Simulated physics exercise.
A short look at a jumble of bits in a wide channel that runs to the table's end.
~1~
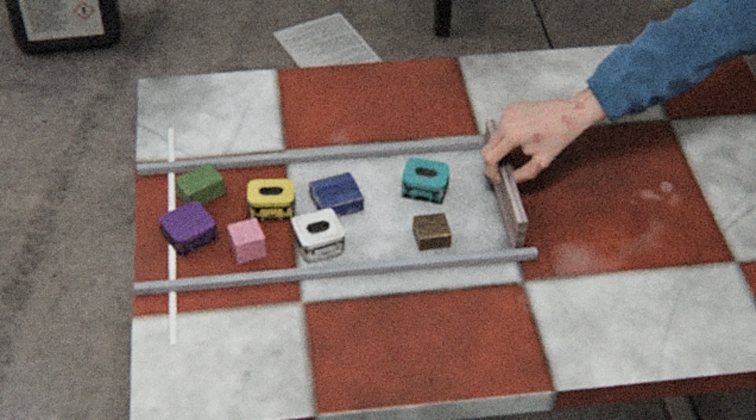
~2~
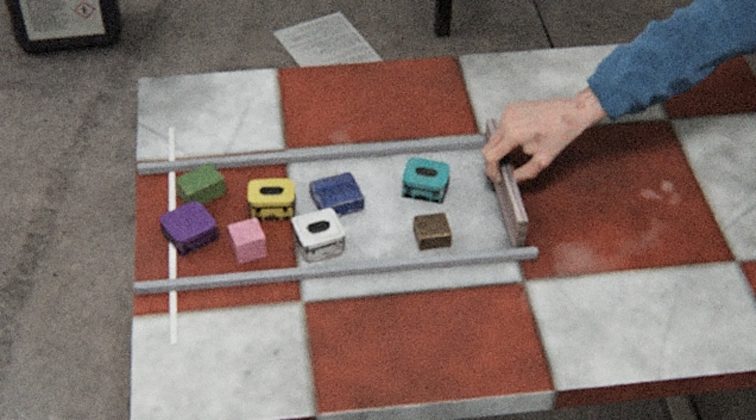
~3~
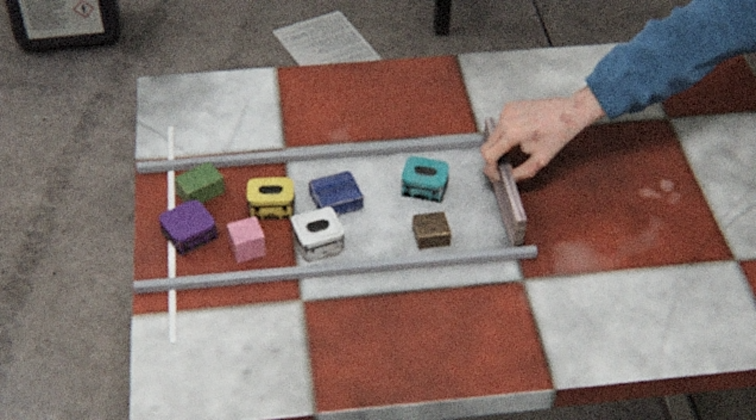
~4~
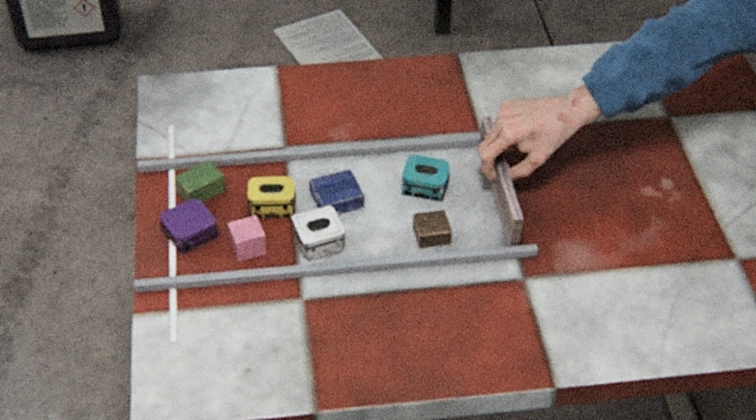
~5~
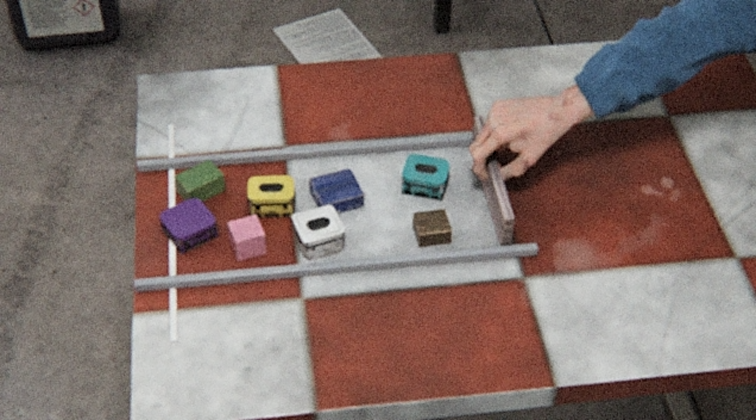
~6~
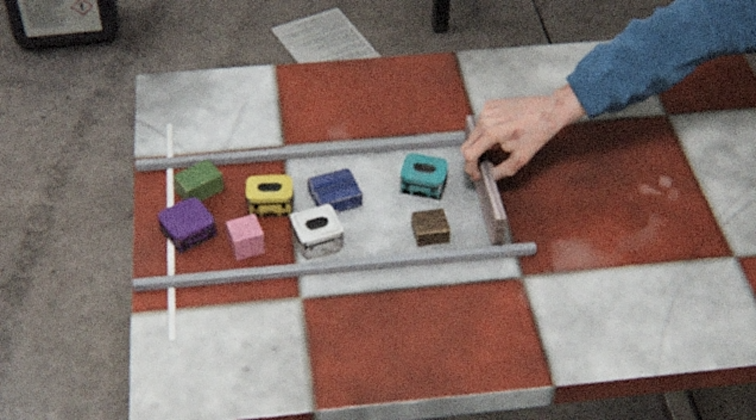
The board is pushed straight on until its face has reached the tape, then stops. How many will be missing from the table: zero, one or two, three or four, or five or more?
Outcome: The number that fall off is five or more.
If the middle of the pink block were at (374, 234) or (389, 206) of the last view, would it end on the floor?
Place by place, it drops off; remains up.
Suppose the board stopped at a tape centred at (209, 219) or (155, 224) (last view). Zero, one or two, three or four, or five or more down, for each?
The falls would be three or four; more than four.
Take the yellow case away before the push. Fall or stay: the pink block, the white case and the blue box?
The pink block goes over, the white case drops off, the blue box falls.
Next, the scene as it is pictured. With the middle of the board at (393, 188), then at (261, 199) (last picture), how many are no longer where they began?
The counts are 3 and 8.
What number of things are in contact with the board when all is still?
The number is 2.
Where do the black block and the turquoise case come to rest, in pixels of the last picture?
The black block stops around (153, 252); the turquoise case around (147, 205).
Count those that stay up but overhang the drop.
That would be 1.
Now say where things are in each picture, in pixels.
The first frame shows purple case (188, 229); green block (200, 186); pink block (247, 241); board (504, 183); tape (172, 227).
The second frame shows green block (201, 186); yellow case (272, 200).
The third frame shows pink block (246, 240); turquoise case (425, 179).
The fourth frame shows purple case (189, 226); blue box (337, 193).
The fifth frame shows green block (200, 183); white case (319, 232).
The sixth frame shows purple case (187, 225); green block (199, 183); pink block (246, 237); board (484, 180); tape (171, 222).
A little later, none off yet; purple case at rest near (187, 225); green block at rest near (199, 183); pink block at rest near (246, 237).
Next, none off yet; purple case shifted about its own width near (159, 235); green block moving near (192, 180); pink block shifted about its own width near (218, 238).
Later still, one off so far; purple case dropping near (109, 339); green block shifted well along near (129, 176); pink block shifted well along near (134, 245).
When it is over, the number that fall off is five or more; down, blue box, white case, yellow case, pink block, green block and purple case.
